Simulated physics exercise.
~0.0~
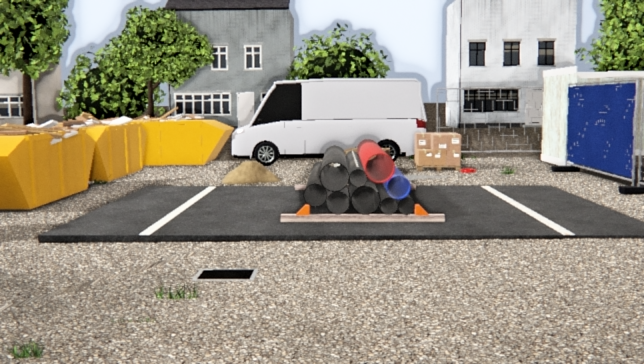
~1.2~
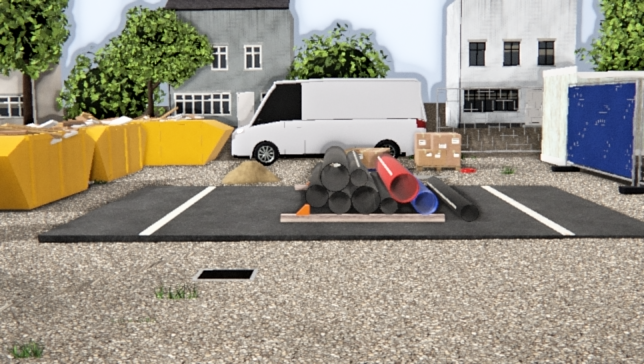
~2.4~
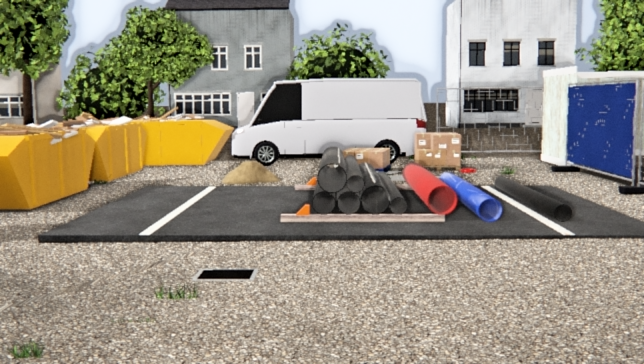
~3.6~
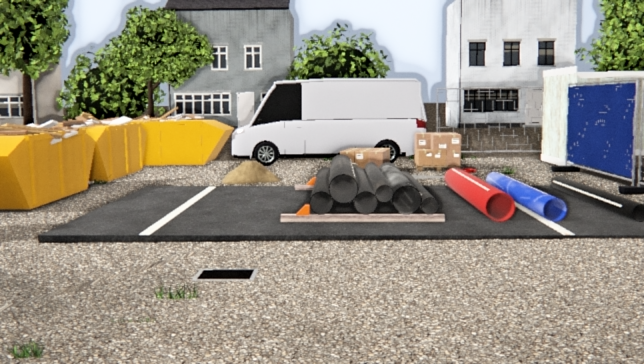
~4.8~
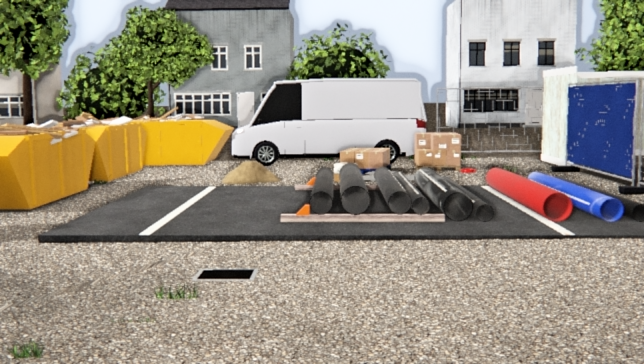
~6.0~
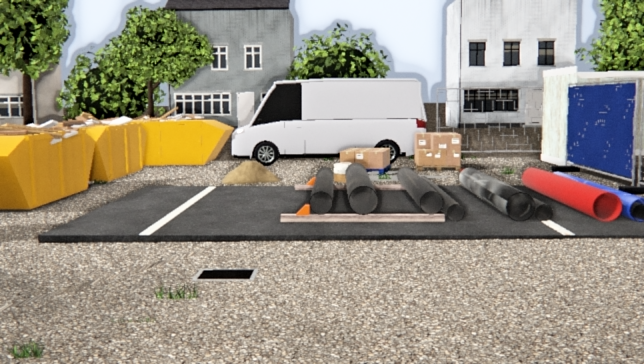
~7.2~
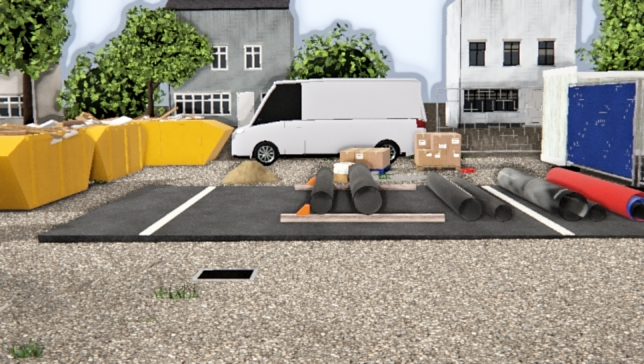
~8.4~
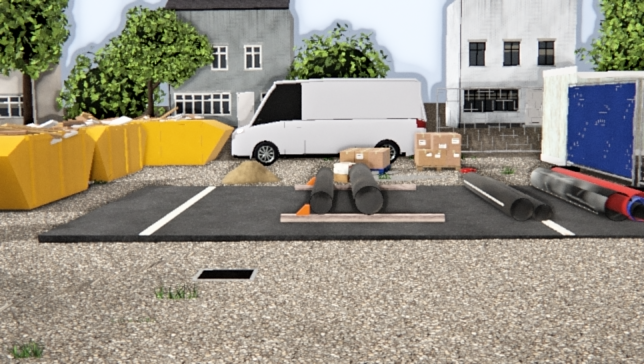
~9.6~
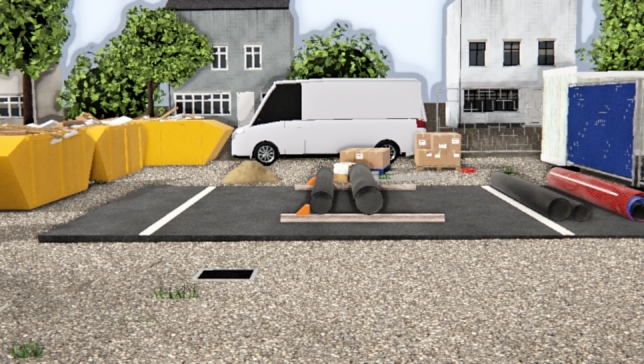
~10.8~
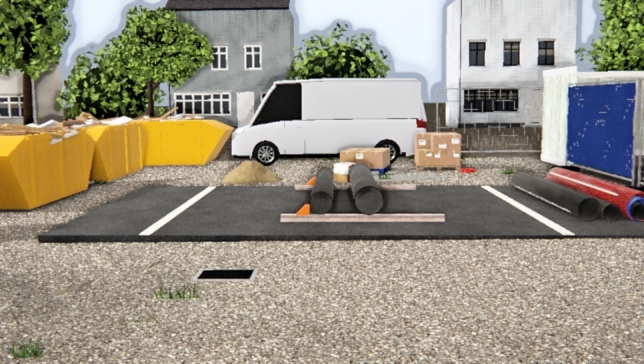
The clip shows a pyramid of plastic pipes, one red and one blue, on a dark pad before a white van; the stack collapses rightward, blue and red rolling past the right white line with several black pipes, while two black pipes stay on the bearers.
